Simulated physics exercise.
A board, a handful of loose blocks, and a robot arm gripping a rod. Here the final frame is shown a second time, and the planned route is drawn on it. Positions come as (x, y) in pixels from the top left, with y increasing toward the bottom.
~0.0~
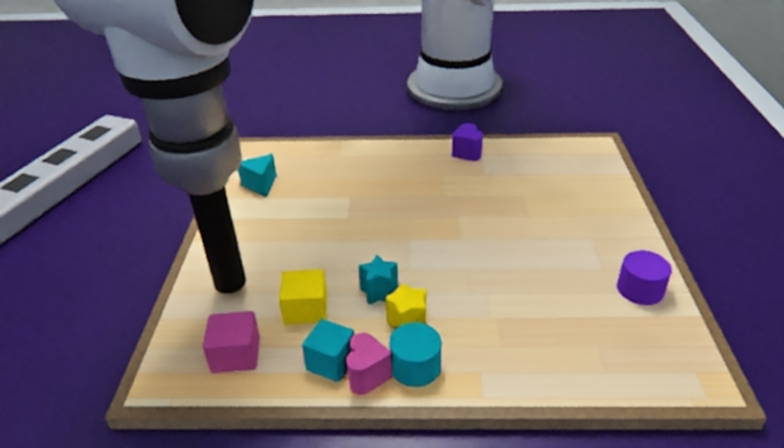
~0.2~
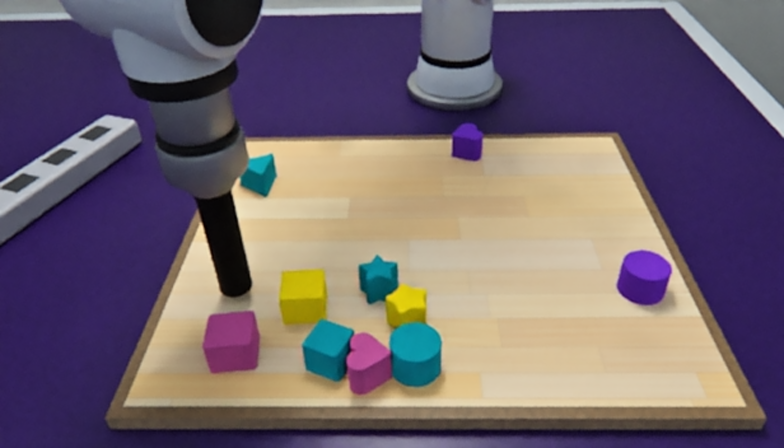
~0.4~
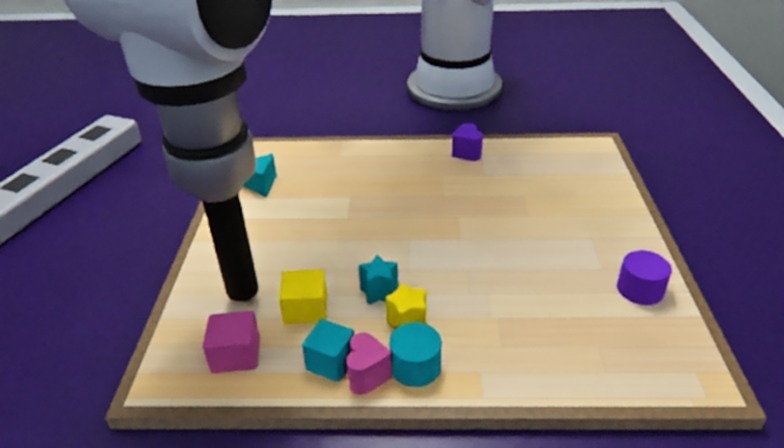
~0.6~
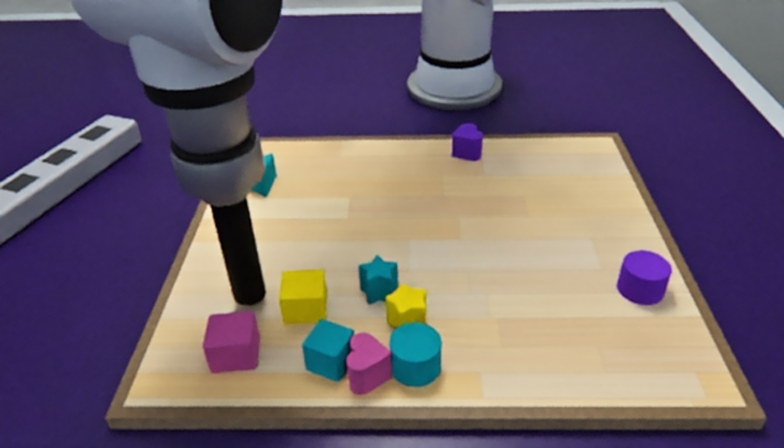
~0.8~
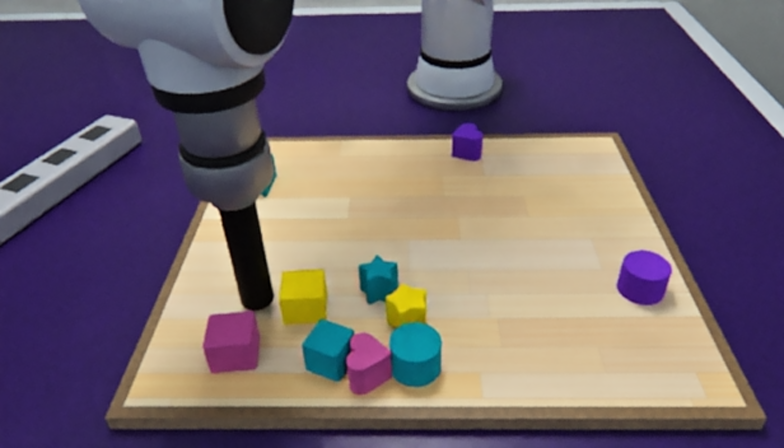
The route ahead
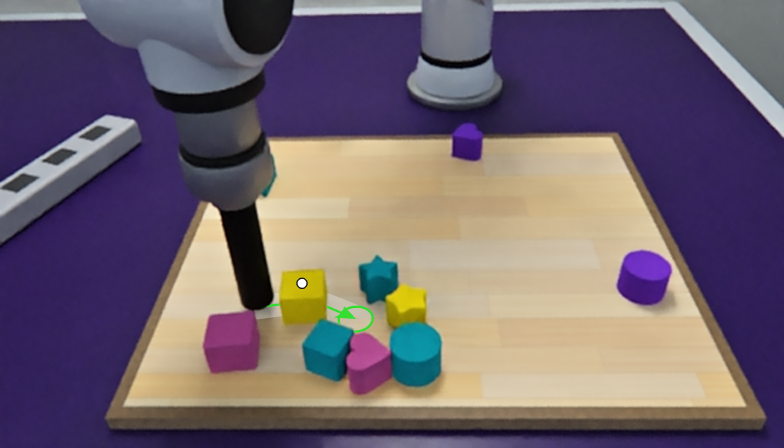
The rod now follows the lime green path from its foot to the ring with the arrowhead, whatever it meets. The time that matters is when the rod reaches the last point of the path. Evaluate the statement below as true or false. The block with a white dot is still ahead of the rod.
The claim holds.
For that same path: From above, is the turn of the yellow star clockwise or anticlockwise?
Seen from above, counterclockwise.
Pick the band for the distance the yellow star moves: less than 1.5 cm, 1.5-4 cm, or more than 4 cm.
It will fall in the middle band, 1.5 to 4 cm.
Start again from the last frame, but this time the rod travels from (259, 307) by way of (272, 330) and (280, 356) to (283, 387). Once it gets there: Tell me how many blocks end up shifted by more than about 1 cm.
It shifts a single block.
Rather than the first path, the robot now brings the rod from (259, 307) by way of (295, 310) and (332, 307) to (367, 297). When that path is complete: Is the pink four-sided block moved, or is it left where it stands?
The pink four-sided block is left alone.
Path on the board, from (259, 307) through (294, 303) and (327, 307) to (356, 319); the dot is on the yellow four-sided block.
What follows on the original path. Halfway along, rod at (311, 295); yellow four-sided block at (344, 287), turned 25° clockwise.
At the end, rod at (355, 311); pink four-sided block in place; yellow four-sided block at (392, 301), turned 20° clockwise; turquoise star at (388, 268), turned 50° anticlockwise; yellow star at (434, 300), turned 25° anticlockwise.
